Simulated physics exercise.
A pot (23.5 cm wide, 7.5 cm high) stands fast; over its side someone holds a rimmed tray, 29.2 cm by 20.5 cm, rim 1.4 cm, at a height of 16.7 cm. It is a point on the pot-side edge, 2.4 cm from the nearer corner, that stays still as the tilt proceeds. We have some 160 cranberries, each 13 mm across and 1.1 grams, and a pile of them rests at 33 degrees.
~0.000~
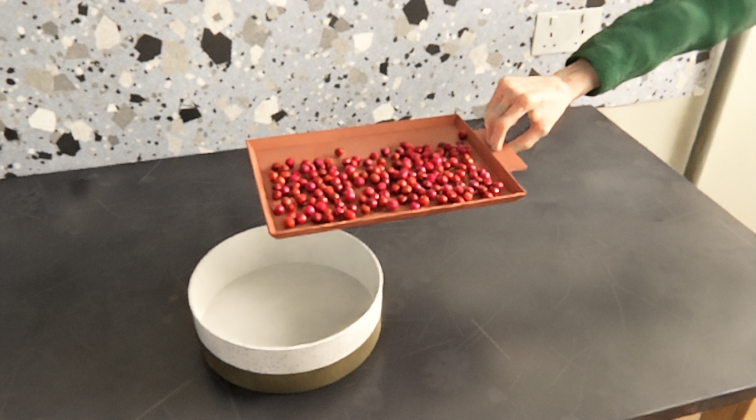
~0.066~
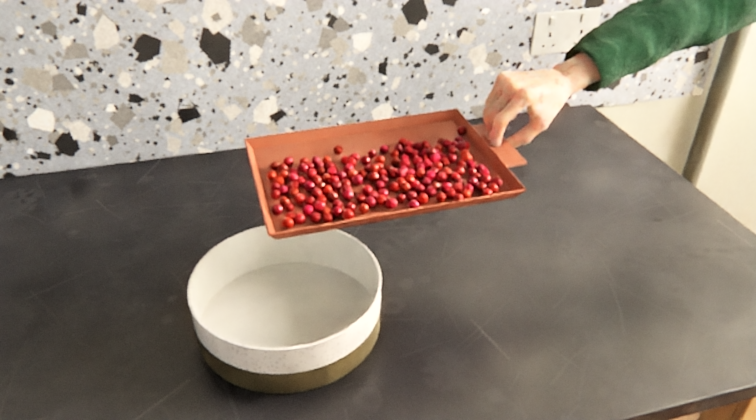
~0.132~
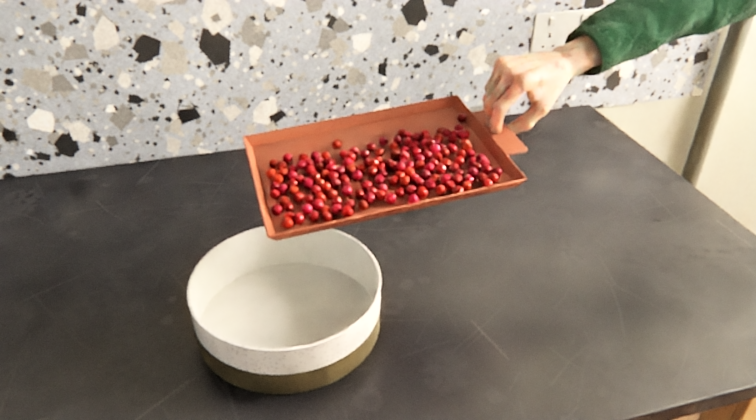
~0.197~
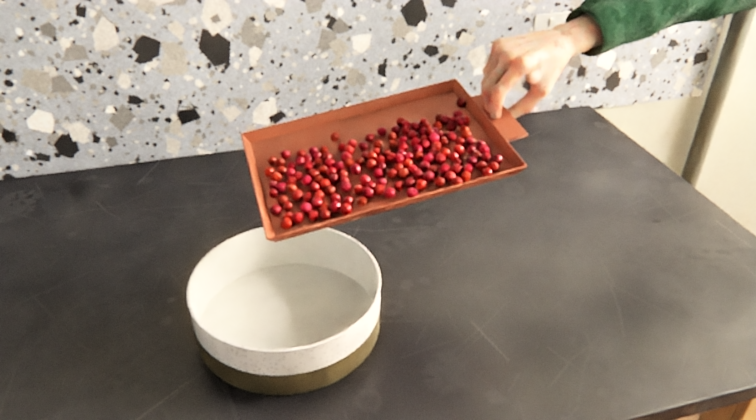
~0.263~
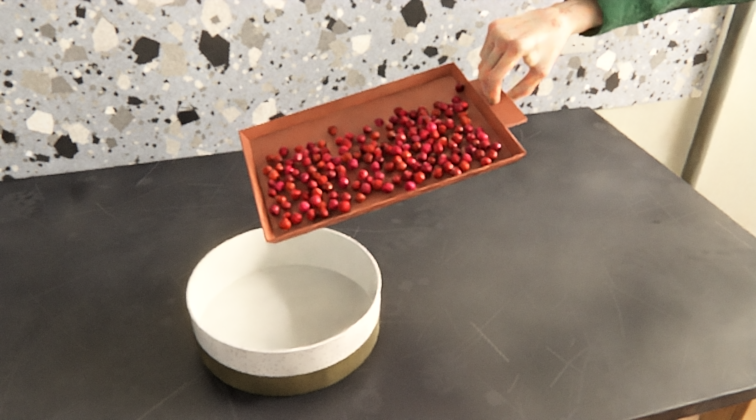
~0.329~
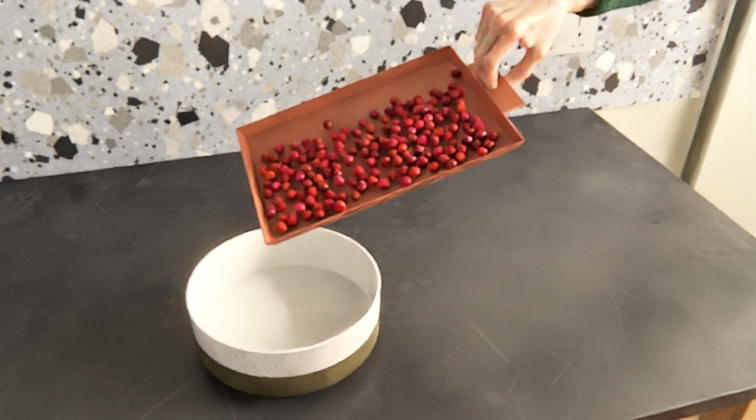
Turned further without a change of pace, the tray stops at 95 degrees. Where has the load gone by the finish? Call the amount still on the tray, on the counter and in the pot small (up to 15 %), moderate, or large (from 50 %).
At the end, left on the tray: Small, counter: Small, pot: Large.
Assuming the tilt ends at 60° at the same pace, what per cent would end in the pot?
85 percent.
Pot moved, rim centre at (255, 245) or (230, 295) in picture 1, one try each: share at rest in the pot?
Spot one: Some 35 per cent; spot two: Some 100 per cent.
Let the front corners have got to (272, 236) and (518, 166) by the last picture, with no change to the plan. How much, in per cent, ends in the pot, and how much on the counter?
Final per cent - pot 90, counter 10.
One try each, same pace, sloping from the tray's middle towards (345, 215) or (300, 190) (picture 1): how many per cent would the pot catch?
About 75 per cent on the first try and 75 per cent on the second.
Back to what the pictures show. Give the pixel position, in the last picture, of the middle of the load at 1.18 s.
Look near (246, 341) in the last picture.
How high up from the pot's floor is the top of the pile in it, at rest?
I'd put it at close to 3.5 centimetres.
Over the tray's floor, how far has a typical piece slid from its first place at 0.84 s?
About 11 cm.
Then, at 0.84 s, tilt 55 degrees; the tray holds 85 %, the pot 0 %.
After 1.18 s, tilt 79 degrees; the tray holds 15 %, the pot 65 %.
After 1.62 s, tilt 95 degrees; the tray holds 0 %, the pot 95 %.
In the end, at 2.1 s, tray 0 %, counter 5 %, pot 95 %.
